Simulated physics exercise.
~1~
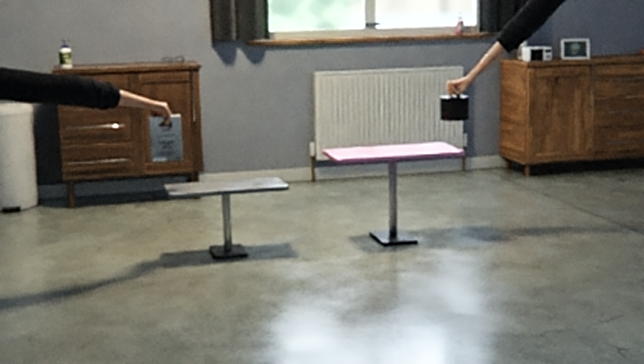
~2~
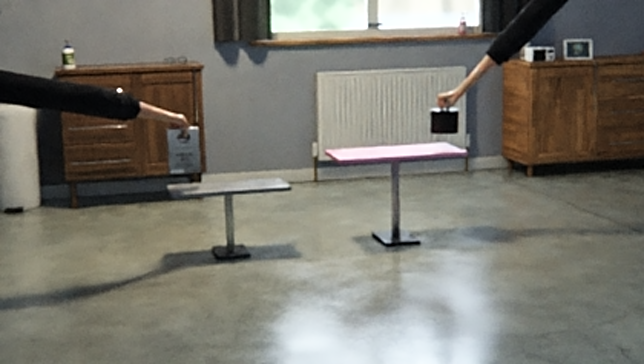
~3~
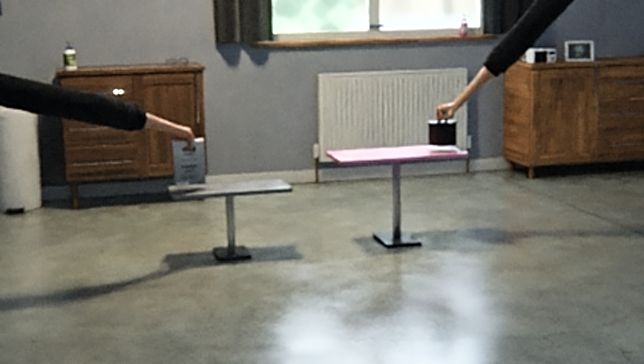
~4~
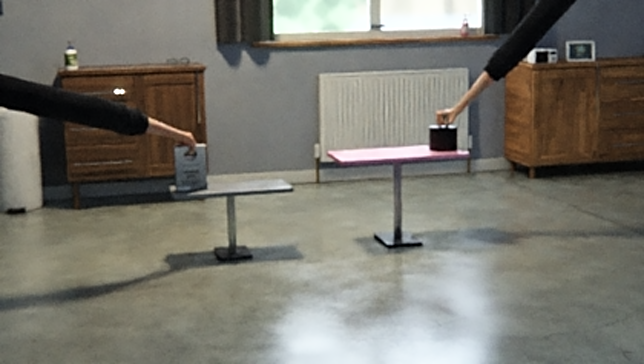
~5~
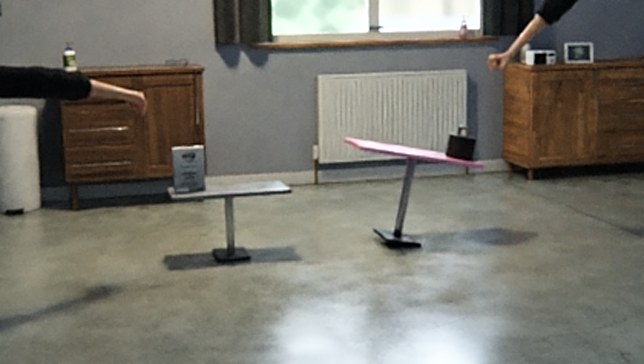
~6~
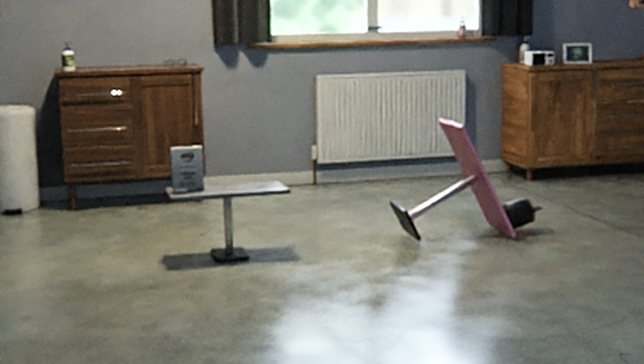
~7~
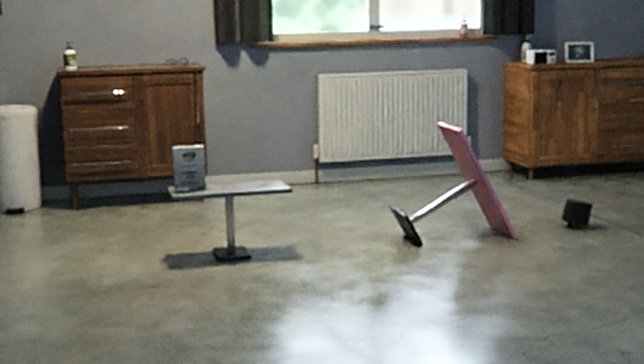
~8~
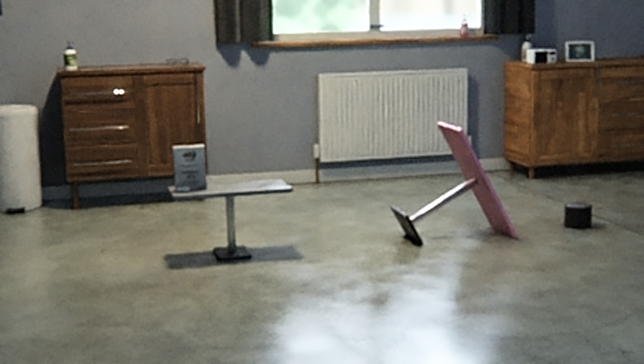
Two hands lowered a grey packet onto the left end of a grey stand and a black object onto the right end of a pink side table, then let go; the stand stayed steady, but the table toppled right and the object tumbled onto the floor.
